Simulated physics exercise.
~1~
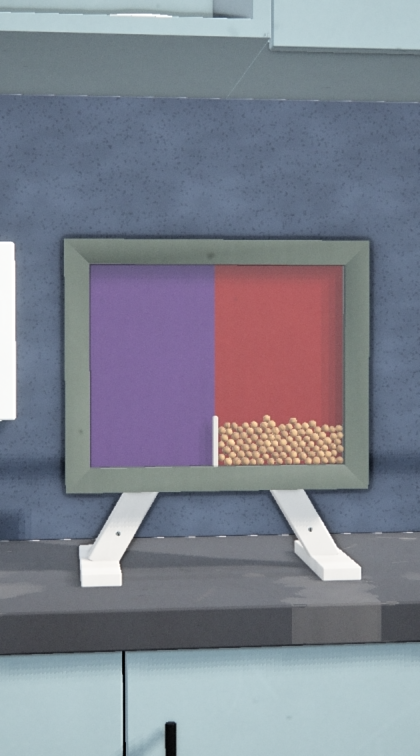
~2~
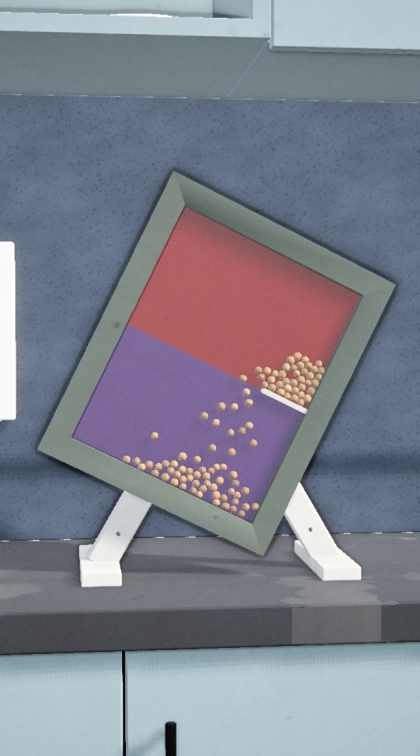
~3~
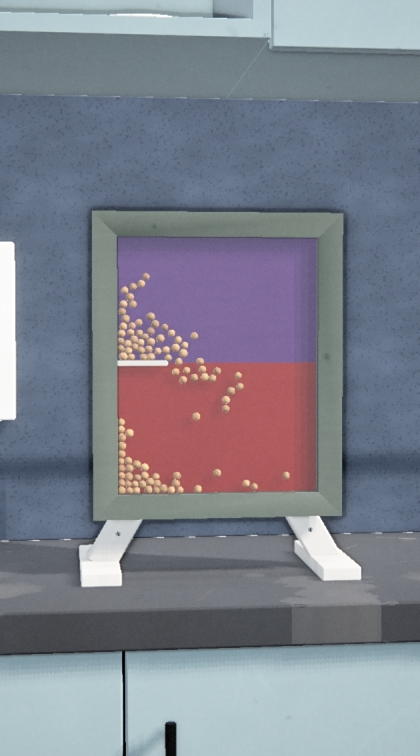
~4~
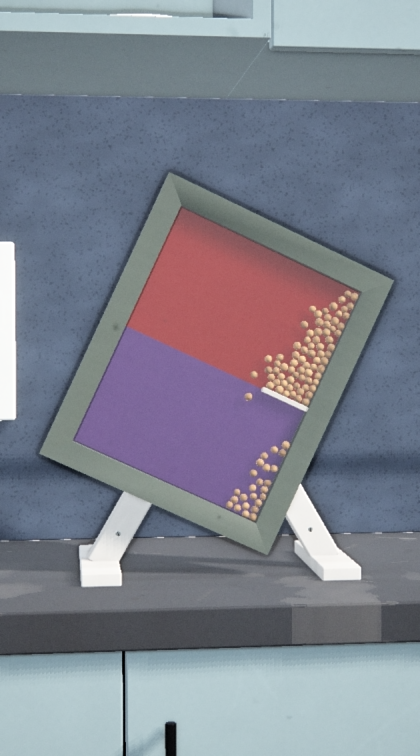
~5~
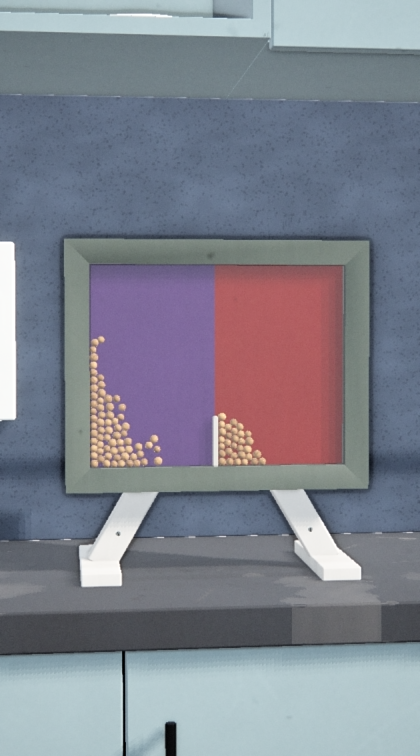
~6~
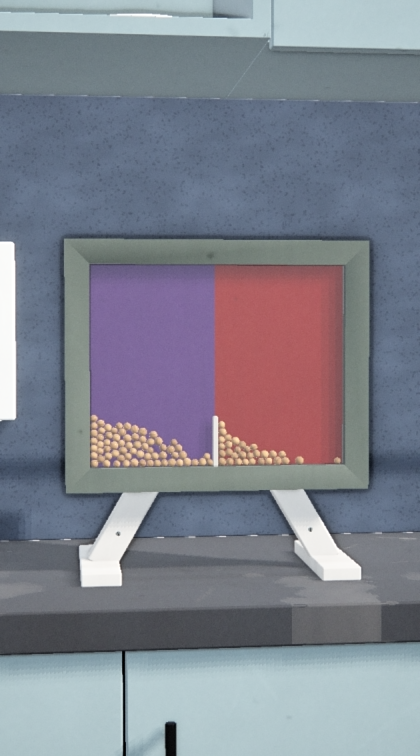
The clip opens on a framed, clear-faced box standing level on a counter, its purple half on the left and its red half on the right, with small wooden beads lying in the red side behind a short white divider. The box turns anticlockwise, lifting red above purple, and beads spill past the divider into purple. It swings back clockwise until purple is on top, and some drop into red. It tips anticlockwise again, then returns to level. The beads slump and settle, most in purple and a smaller pile in red.
